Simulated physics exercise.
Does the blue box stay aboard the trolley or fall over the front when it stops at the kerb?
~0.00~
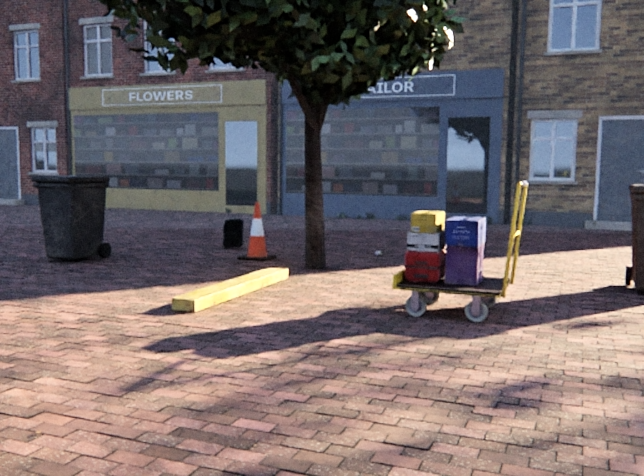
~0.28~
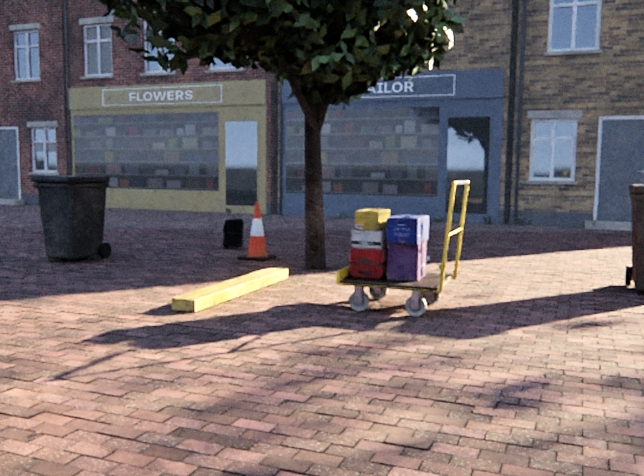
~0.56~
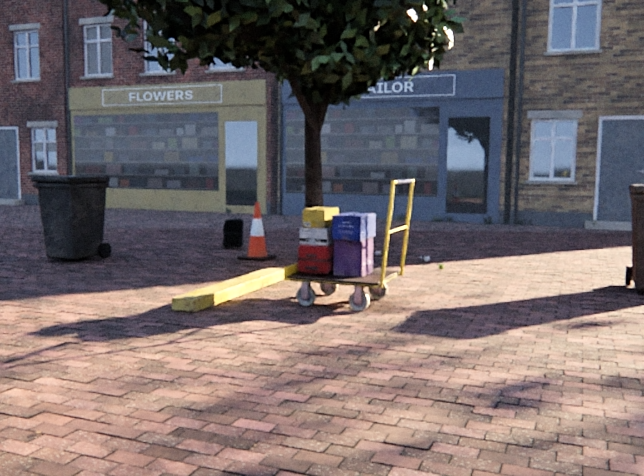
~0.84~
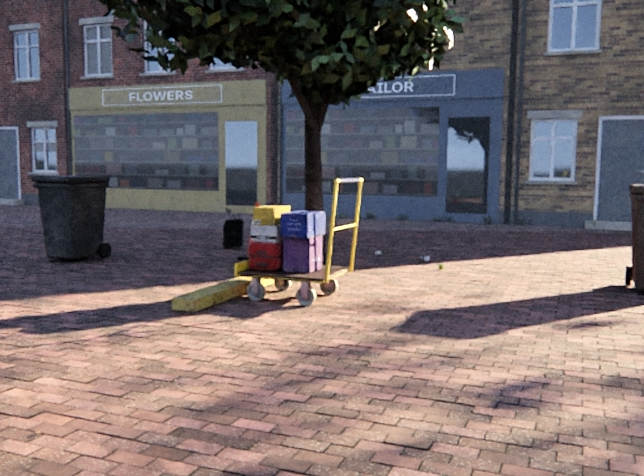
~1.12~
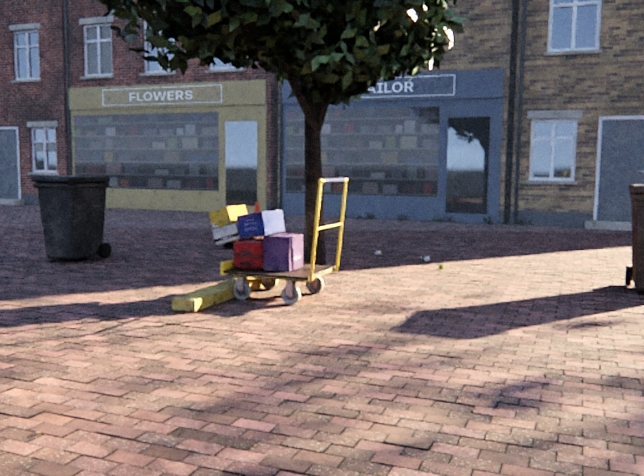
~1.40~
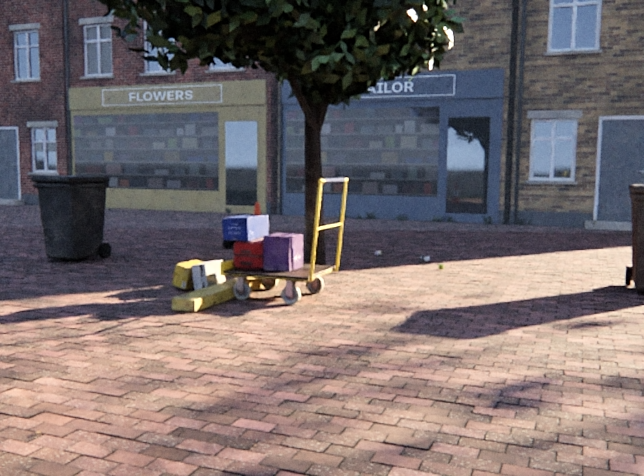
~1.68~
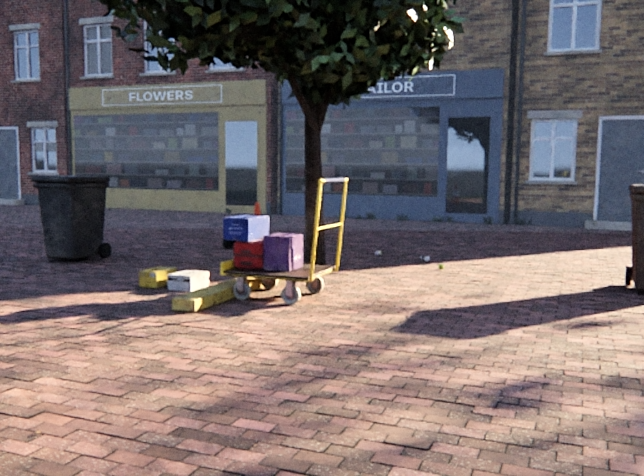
The blue box stays aboard, shifting towards the front and coming to rest on the trolley's load.
